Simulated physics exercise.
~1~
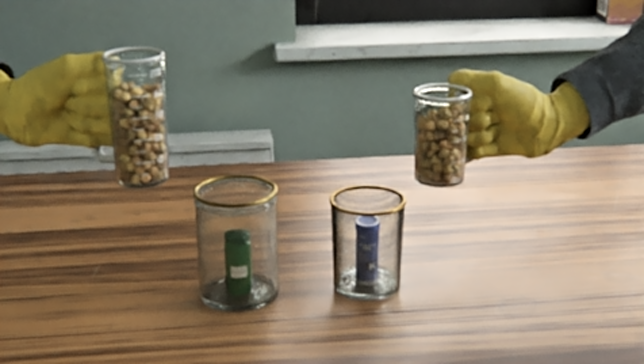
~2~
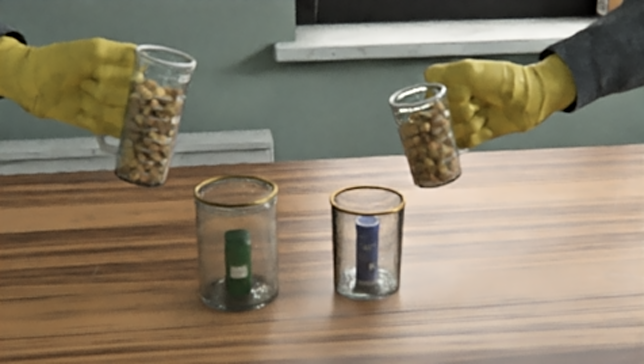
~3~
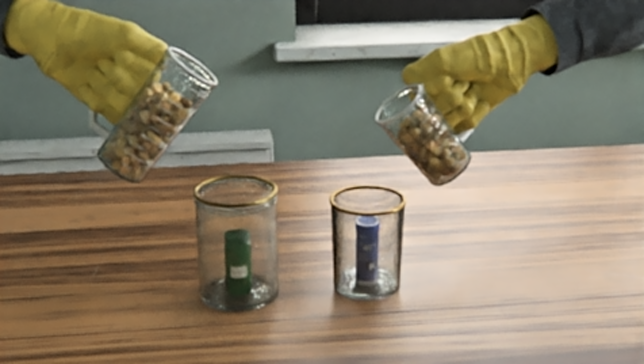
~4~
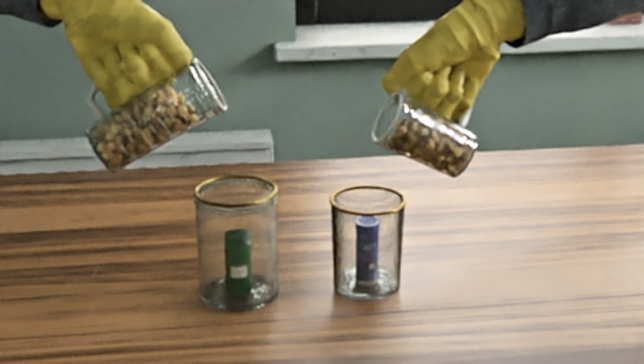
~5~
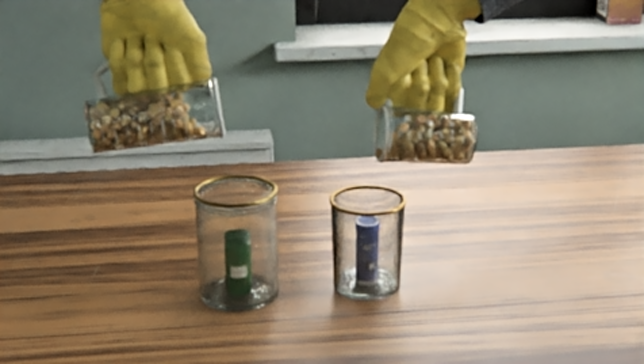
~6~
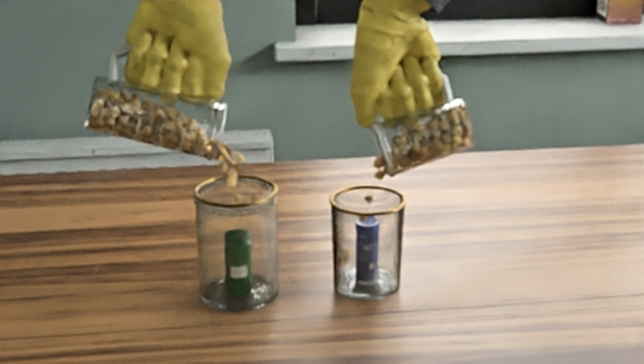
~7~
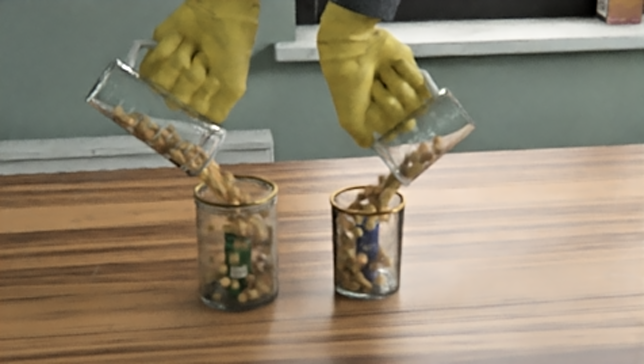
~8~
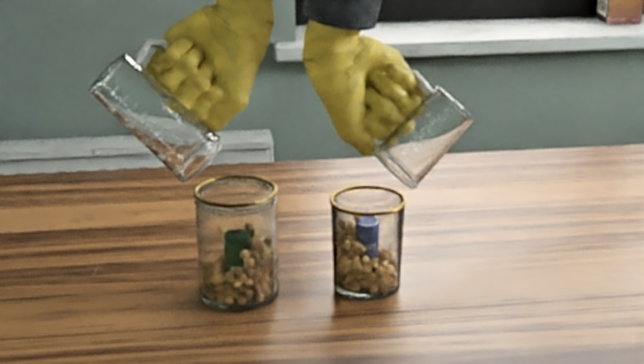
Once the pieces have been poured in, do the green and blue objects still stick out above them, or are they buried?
Both objects still stick out, with the tops of the green one on the left and the blue one on the right showing above the pieces.
